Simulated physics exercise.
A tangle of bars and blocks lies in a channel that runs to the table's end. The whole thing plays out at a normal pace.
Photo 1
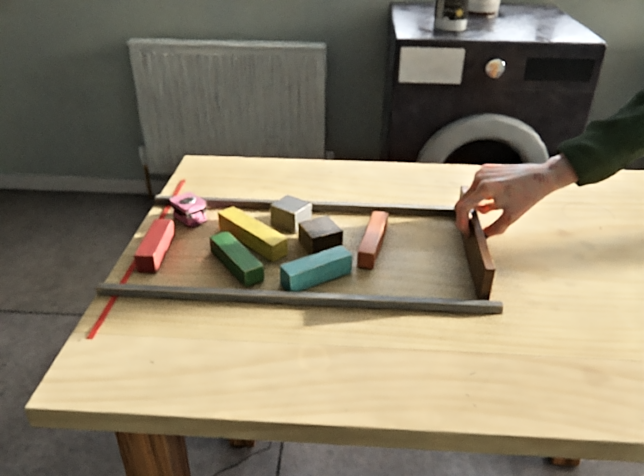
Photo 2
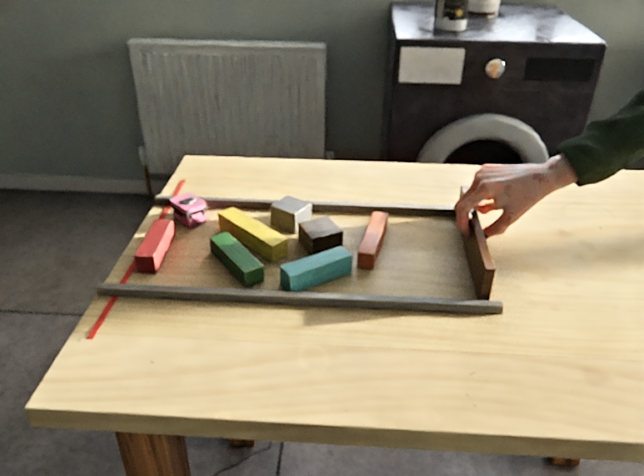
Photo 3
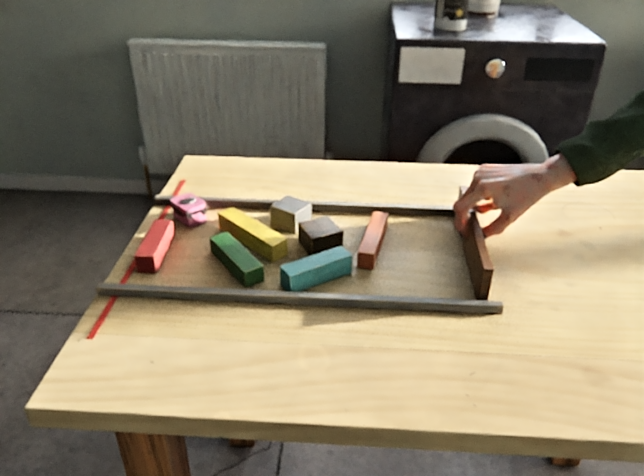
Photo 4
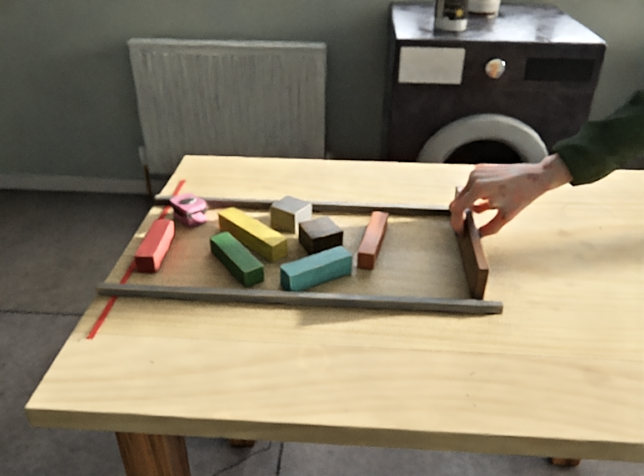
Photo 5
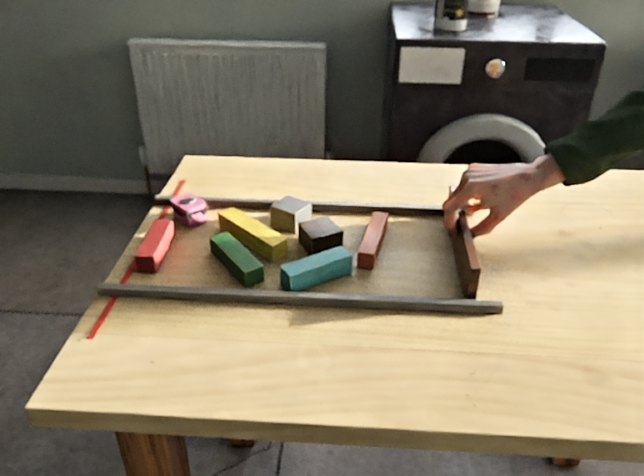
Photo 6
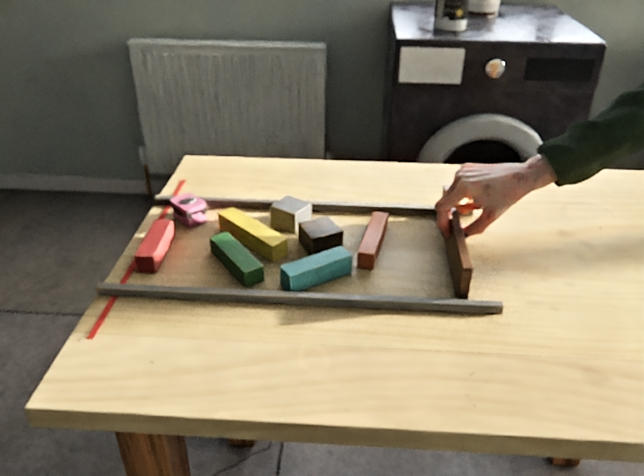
A hand in a dark green sleeve slides a brown board slowly a short way left between two grey rails on a pale wooden table, seen from a fixed, slightly raised view. Between the rails lie red, green, yellow, teal and orange bars, grey and black blocks, and a pink case near red tape at left. They stay still, untouched by the board, before a radiator and dark appliance.
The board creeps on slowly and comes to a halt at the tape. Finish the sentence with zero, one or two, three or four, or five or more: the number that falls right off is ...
The number that falls right off is five or more.
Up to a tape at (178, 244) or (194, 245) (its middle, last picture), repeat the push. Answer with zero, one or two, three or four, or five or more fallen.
For each place: Either three or four; 1 or 2.
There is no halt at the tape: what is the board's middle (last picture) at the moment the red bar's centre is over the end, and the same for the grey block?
I reckon its middle sits around (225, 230) and then around (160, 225).
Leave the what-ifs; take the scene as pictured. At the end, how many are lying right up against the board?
1 are in contact with it.
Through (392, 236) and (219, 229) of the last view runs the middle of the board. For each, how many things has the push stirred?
At the first spot 0, then 8.
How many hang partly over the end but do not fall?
I count 0 overhanging.
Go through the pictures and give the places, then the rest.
Red bar (155, 245); pink case (189, 210); green bar (236, 258); board (473, 239); tape (146, 243), in the first picture.
Pink case (189, 210); black block (320, 237), in the second picture.
Green bar (236, 258); orange bar (373, 239), in the third picture.
Red bar (156, 245); board (468, 239), in the fourth picture.
Pink case (189, 210); yellow bar (252, 233), in the fifth picture.
Red bar (156, 245); pink case (189, 210); green bar (236, 258); board (454, 239); tape (146, 243), in the sixth picture.
Soon after, none off yet; red bar at rest near (156, 245); pink case at rest near (189, 210); green bar moving near (229, 256).
In the end, the number that fall off is five or more; gone, turquoise bar, black block, grey block, yellow bar, green bar, pink case and red bar.
